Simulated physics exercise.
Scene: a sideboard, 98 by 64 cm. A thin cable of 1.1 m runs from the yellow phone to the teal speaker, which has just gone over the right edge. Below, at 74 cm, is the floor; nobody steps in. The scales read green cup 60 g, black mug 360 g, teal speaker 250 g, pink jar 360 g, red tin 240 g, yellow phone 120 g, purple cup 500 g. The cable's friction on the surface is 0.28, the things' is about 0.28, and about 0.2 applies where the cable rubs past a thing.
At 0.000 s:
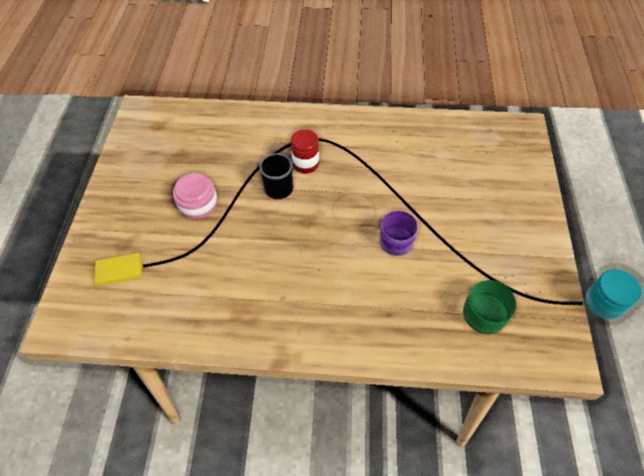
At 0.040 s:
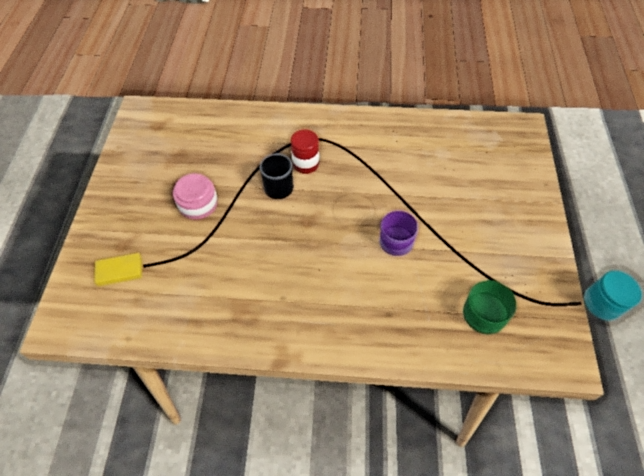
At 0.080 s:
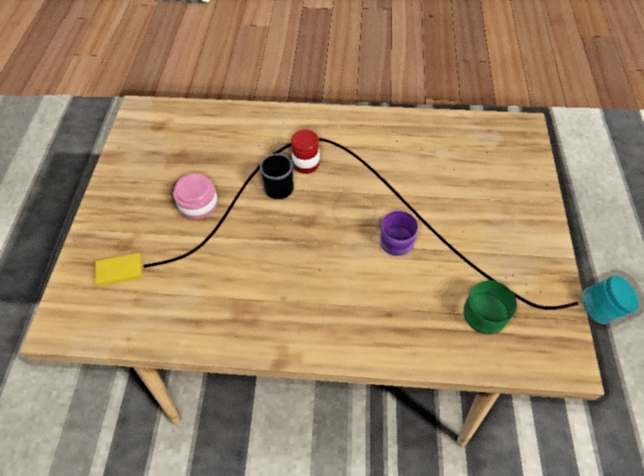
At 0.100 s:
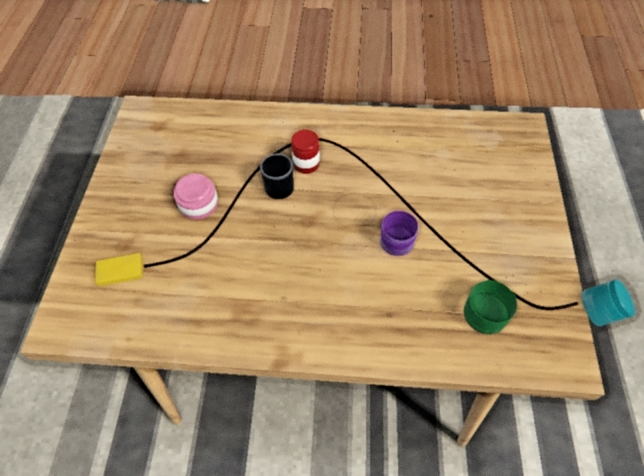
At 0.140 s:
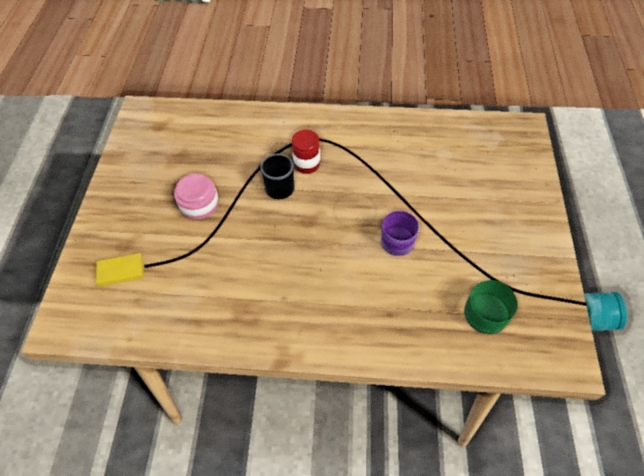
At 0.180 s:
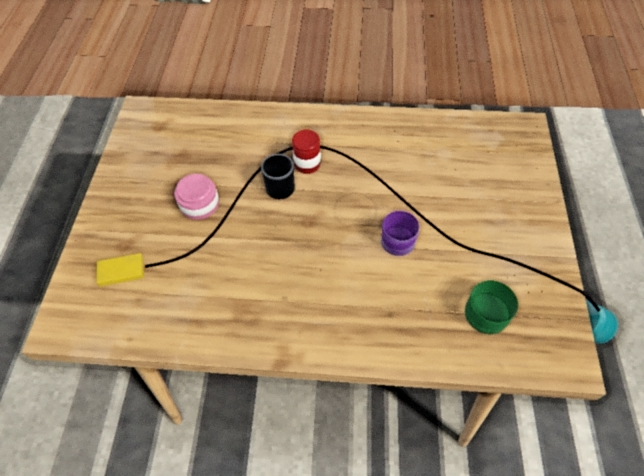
On a wooden table, a teal cylinder at the right edge tilting and dropping slightly, its black cable pulling straighter beside still cups.
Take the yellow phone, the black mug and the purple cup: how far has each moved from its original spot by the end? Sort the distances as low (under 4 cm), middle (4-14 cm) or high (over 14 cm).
Distances: Yellow phone high; black mug middle; purple cup low.
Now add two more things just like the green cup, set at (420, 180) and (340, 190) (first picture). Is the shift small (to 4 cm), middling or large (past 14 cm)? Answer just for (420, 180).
At that spot the shift is slight.
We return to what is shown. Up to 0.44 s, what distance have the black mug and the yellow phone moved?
I'd say the black mug is some 0 cm out, the yellow phone some 15 cm.
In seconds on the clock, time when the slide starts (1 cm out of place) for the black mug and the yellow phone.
Black mug 0.46 s; yellow phone 0.26 s, roughly.
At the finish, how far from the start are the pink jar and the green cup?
Pink jar: 2 cm; green cup: 0 cm.
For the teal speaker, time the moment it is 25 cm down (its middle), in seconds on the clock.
0.32 s.
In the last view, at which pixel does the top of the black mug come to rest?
End position in the last picture: Approx. (305, 188).
By 0.4 s, the cable's tail end at (209, 228); yellow phone 14 cm off its start, teal speaker over the edge, red tin 10 cm off its start.
By 0.7 s, the cable's tail end at (272, 197); yellow phone 29 cm off its start, black mug 6 cm off its start, teal speaker over the edge.
By 0.9 s, the cable's tail end at (340, 180); yellow phone 46 cm off its start at (326, 163), black mug 8 cm off its start at (305, 188), teal speaker over the edge.
By 1.2 s, the cable's tail end at (361, 173); yellow phone 51 cm off its start, black mug 8 cm off its start, teal speaker over the edge.
By 2.4 s, the cable's tail end at (361, 173); yellow phone 51 cm off its start at (349, 155), black mug 8 cm off its start at (305, 188), purple cup 0 cm off its start at (401, 226), teal speaker over the edge.
